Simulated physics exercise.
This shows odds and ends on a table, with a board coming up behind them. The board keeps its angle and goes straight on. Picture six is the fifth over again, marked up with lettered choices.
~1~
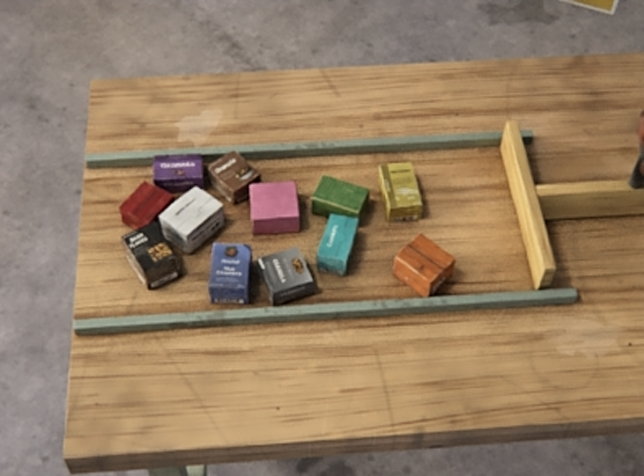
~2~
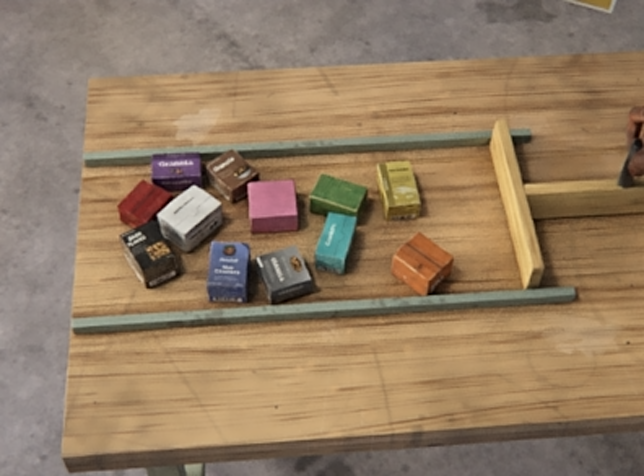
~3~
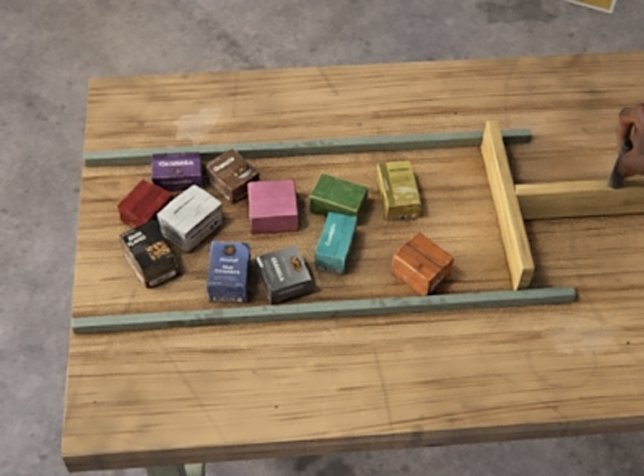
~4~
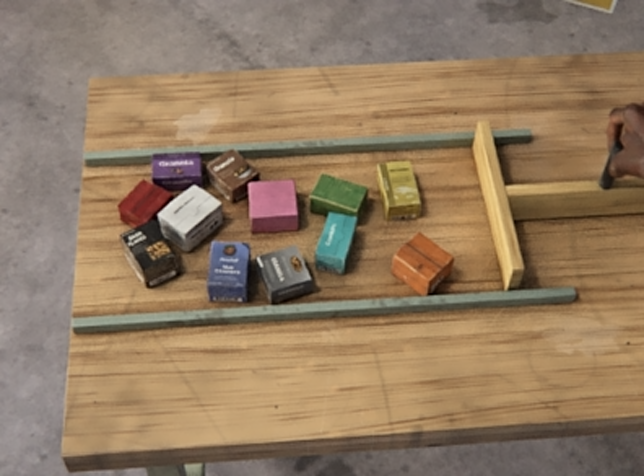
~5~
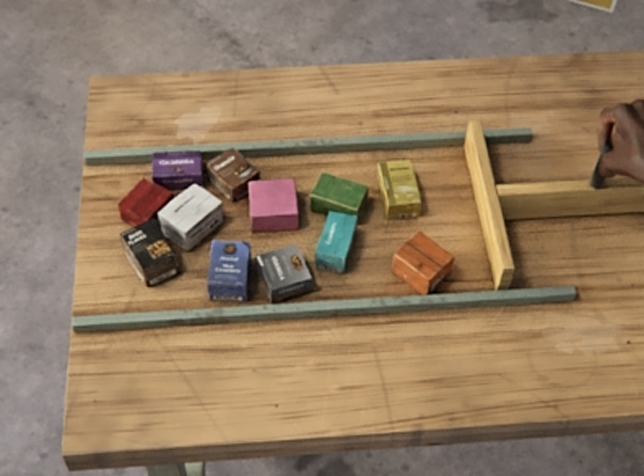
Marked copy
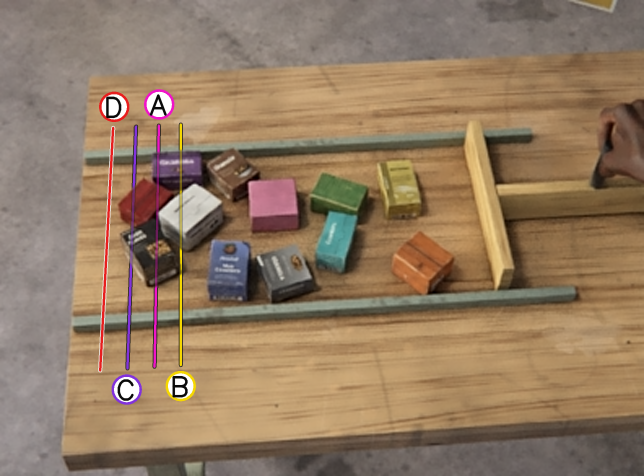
On a wooden tabletop, small coloured boxes lie scattered between two greenish strips while a hand at the right comes into view, gripping the handle of a T-shaped wooden pusher as its crosspiece slides slightly left, touching none of them.
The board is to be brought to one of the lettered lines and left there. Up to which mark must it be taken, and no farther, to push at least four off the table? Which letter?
It can halt at B.
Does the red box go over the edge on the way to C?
Yes.
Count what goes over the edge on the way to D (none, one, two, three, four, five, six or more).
By then, six or more.
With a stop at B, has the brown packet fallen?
No.
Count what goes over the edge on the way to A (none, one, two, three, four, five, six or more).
Six or more.
On the copy, A at (157, 236); B at (181, 234); C at (132, 237); D at (107, 239).
On B. First, board (381, 196); orange box (351, 264); pink block (259, 208).
Then, board (270, 203); black packet (98, 279); white box (102, 239).
Finally, board (182, 208); white box over the edge; red box over the edge; five fallen.
By contrast, A drops six, but is farther than needed; C drops eight, but is farther than needed; D drops nine, but is farther than needed.
